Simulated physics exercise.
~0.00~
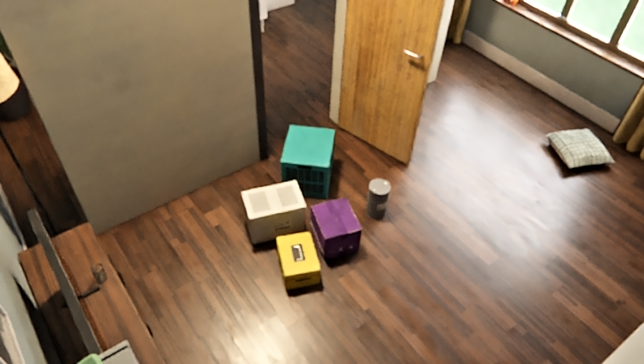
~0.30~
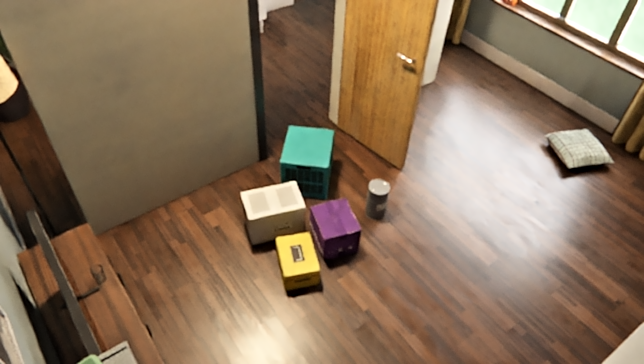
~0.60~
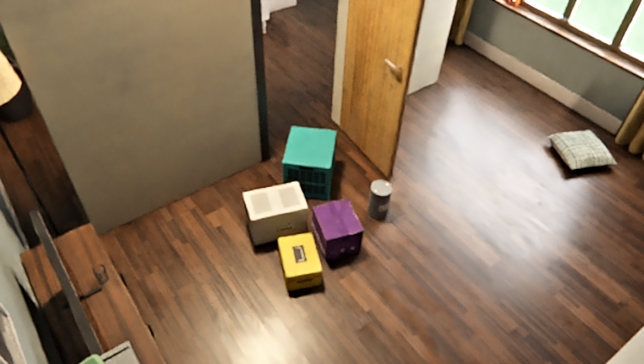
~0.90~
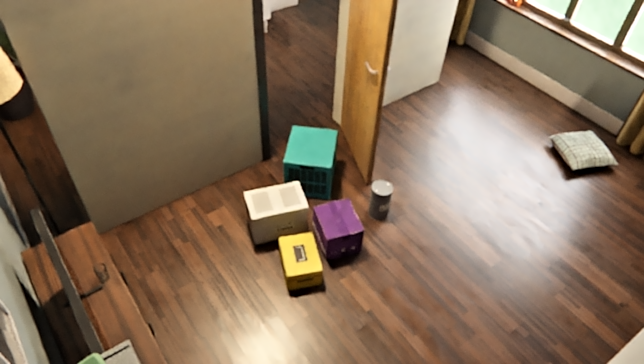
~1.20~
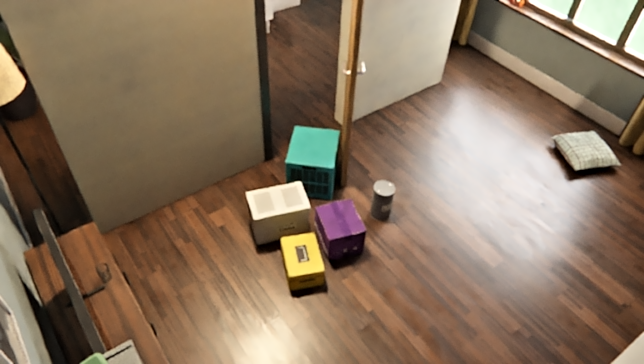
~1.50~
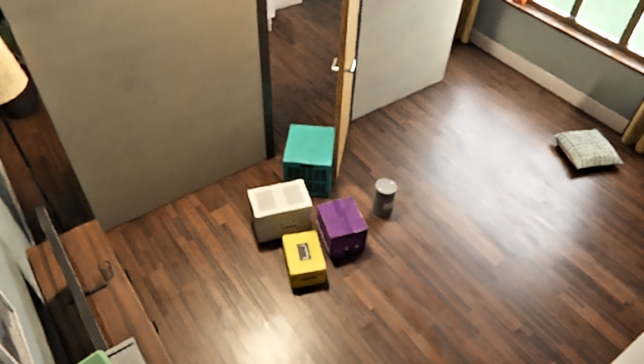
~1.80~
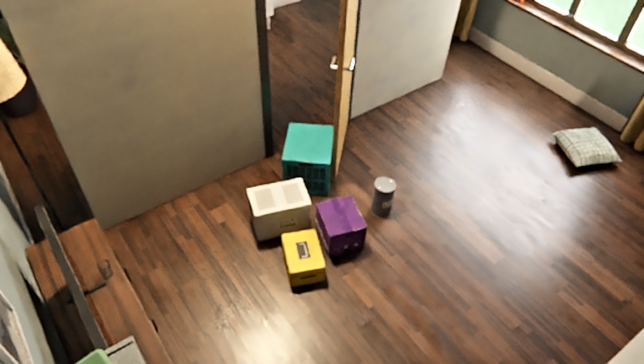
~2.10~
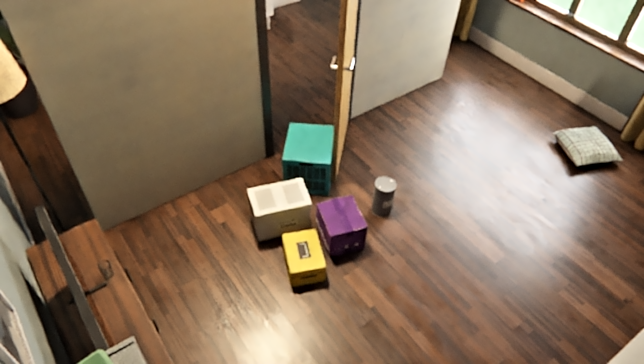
A wooden door stands wide open in a dark-floored room, seen from high above by a slightly swaying camera. In front of the doorway sit a teal crate, a white tote, a purple box and a yellow toolbox, with a grey canister to the right and a patterned cushion farther right, near the window. With nobody in view, the door swings steadily leftward, narrowing until it is seen edge-on. It meets the teal crate, which shifts barely at all, and stops there. The door stays jammed partly open, the other things still in their places.
